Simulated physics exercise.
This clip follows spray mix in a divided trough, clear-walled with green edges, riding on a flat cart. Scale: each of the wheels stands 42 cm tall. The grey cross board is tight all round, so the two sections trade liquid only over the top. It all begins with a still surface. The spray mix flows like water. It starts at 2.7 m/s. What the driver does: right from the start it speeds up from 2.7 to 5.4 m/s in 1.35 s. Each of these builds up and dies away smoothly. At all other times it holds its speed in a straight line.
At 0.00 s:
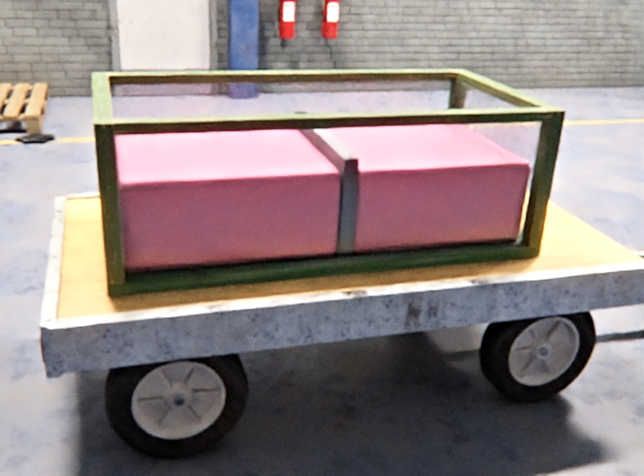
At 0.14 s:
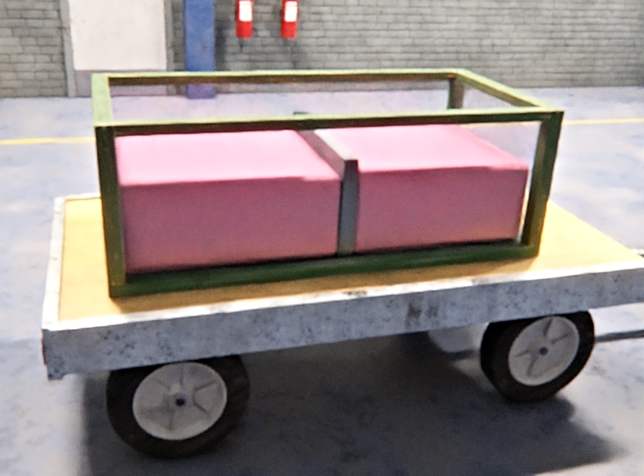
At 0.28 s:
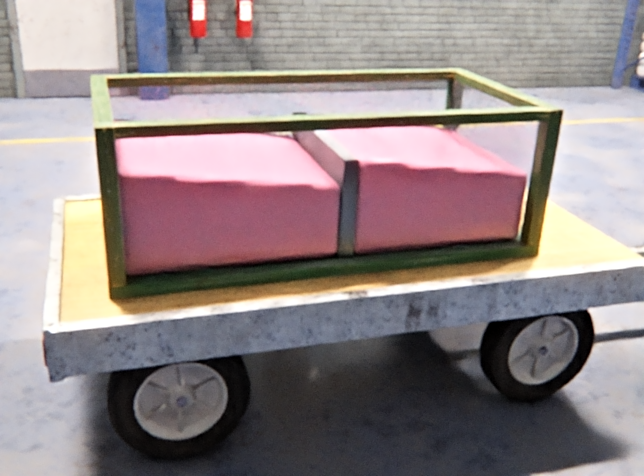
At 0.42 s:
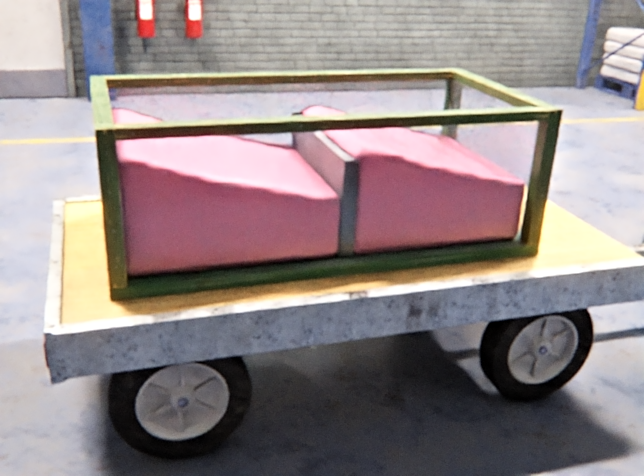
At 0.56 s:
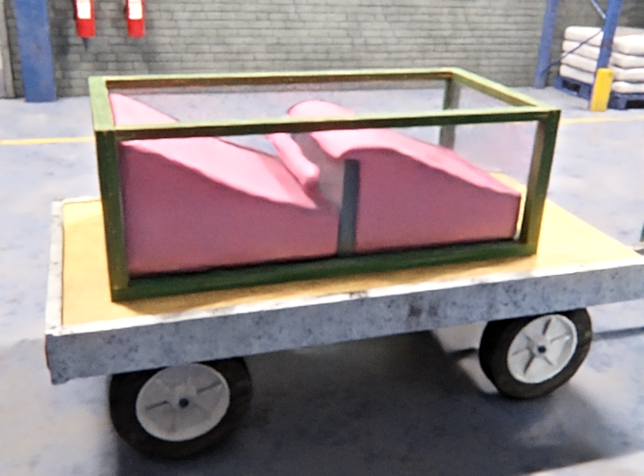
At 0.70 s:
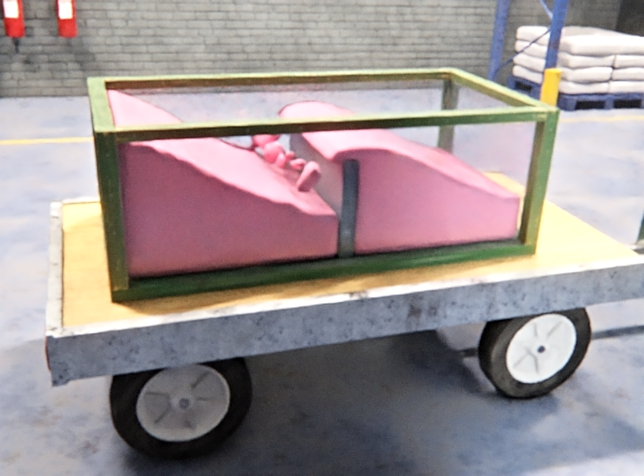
A flat cart with a yellow deck, grey edges and pale-hubbed wheels rolls rightward across a grey warehouse floor, seen from its side and slightly above. On it sits a clear-walled, green-edged trough with pink liquid either side of a grey divider, before red extinguishers on a brick wall. The camera keeps pace as the background slides left, and the initially flat liquid slopes up leftward, surging and splashing over the divider.
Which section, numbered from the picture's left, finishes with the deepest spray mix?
It is deepest in the first one.
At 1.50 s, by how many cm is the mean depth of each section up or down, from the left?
From the left: 3 up, 3 down.
After 1.10 s the mean depths from the left are 31, 25 cm.
After 1.50 s the mean depths from the left are 31, 25 cm.
After 2.00 s the mean depths from the left are 31, 25 cm.
After 4.34 s the mean depths from the left are 30, 26 cm.
